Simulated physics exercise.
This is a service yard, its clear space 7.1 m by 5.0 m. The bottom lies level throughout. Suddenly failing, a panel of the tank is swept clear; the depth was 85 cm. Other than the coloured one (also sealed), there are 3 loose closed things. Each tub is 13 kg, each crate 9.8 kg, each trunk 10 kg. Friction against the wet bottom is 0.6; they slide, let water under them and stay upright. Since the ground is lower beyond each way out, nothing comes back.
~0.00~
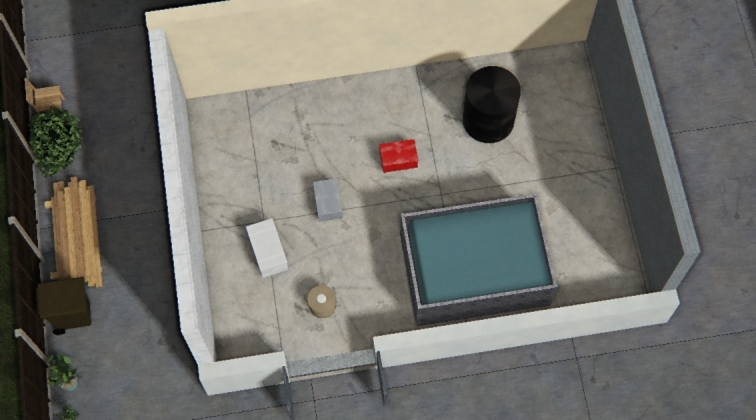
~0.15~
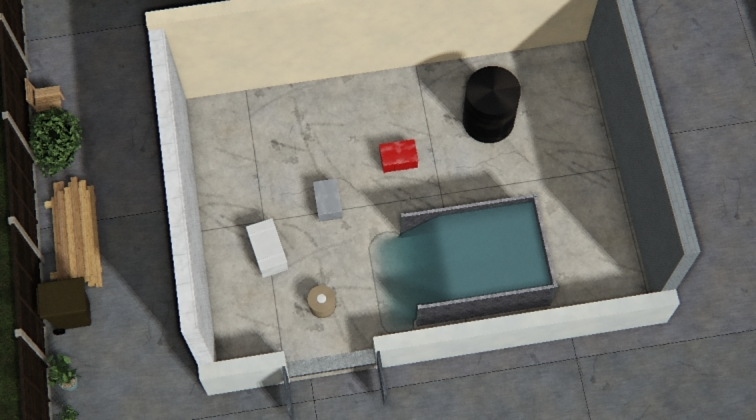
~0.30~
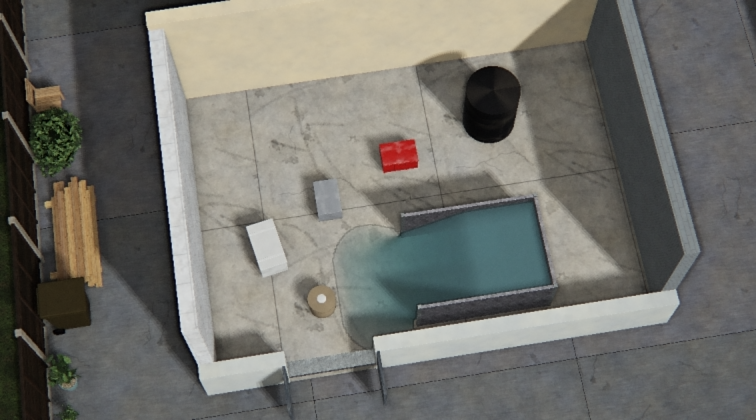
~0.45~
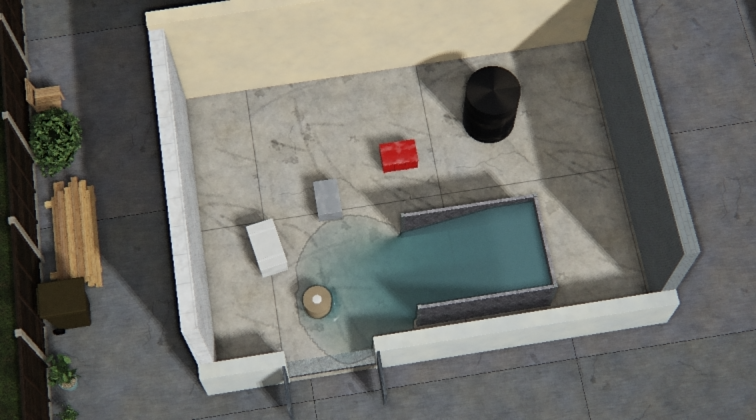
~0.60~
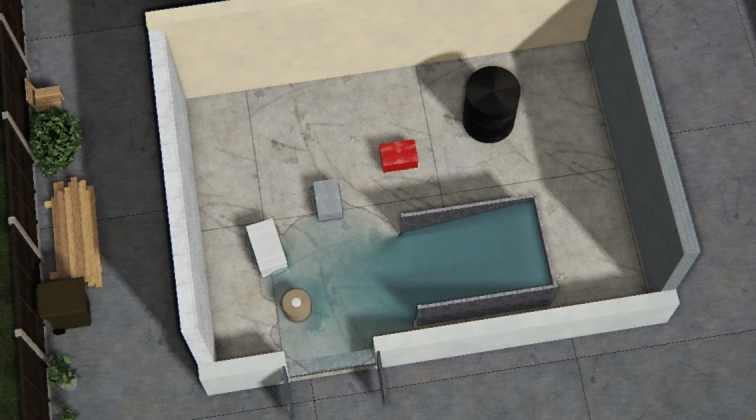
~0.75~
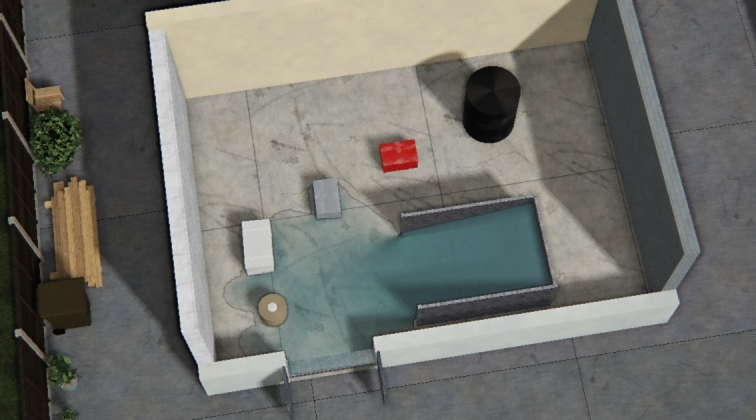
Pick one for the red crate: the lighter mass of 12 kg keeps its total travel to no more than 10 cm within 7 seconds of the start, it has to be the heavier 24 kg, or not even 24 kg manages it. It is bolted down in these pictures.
My pick: The heavier mass only.
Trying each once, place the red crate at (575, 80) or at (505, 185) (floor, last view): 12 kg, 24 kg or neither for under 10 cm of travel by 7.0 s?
One by one: No mass suffices; heavier mass alone.
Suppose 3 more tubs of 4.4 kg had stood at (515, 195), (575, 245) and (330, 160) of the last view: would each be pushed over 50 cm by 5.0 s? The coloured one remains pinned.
Taking them one by one: Below the mark; below the mark; above the mark.
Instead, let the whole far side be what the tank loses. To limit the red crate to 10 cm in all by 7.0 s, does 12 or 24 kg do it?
In that case, both fall short.
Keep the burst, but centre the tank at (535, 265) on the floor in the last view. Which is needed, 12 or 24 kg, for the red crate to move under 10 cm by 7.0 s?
Then the outcome is clear: The heavier mass alone works.
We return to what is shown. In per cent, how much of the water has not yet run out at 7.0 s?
Around 80 per cent of the water is still in there.
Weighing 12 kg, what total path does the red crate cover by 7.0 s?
I'd say roughly 80 centimetres in all.
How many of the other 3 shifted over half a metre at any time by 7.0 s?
Total: 3.
After 1.4 s the red crate would be 0 cm from its start with 12 kg and 0 cm from its start with 24 kg; 0 cm of water round it then.
After 3.1 s the red crate would be 0 cm from its start with 12 kg and 0 cm from its start with 24 kg; 0 cm of water round it then.
After 4.9 s the red crate would be 0 cm from its start with 12 kg and 0 cm from its start with 24 kg; 2 cm of water round it then.
After 7.0 s the red crate would be 74 cm from its start with 12 kg and 5 cm from its start with 24 kg; 5 cm of water round it then.
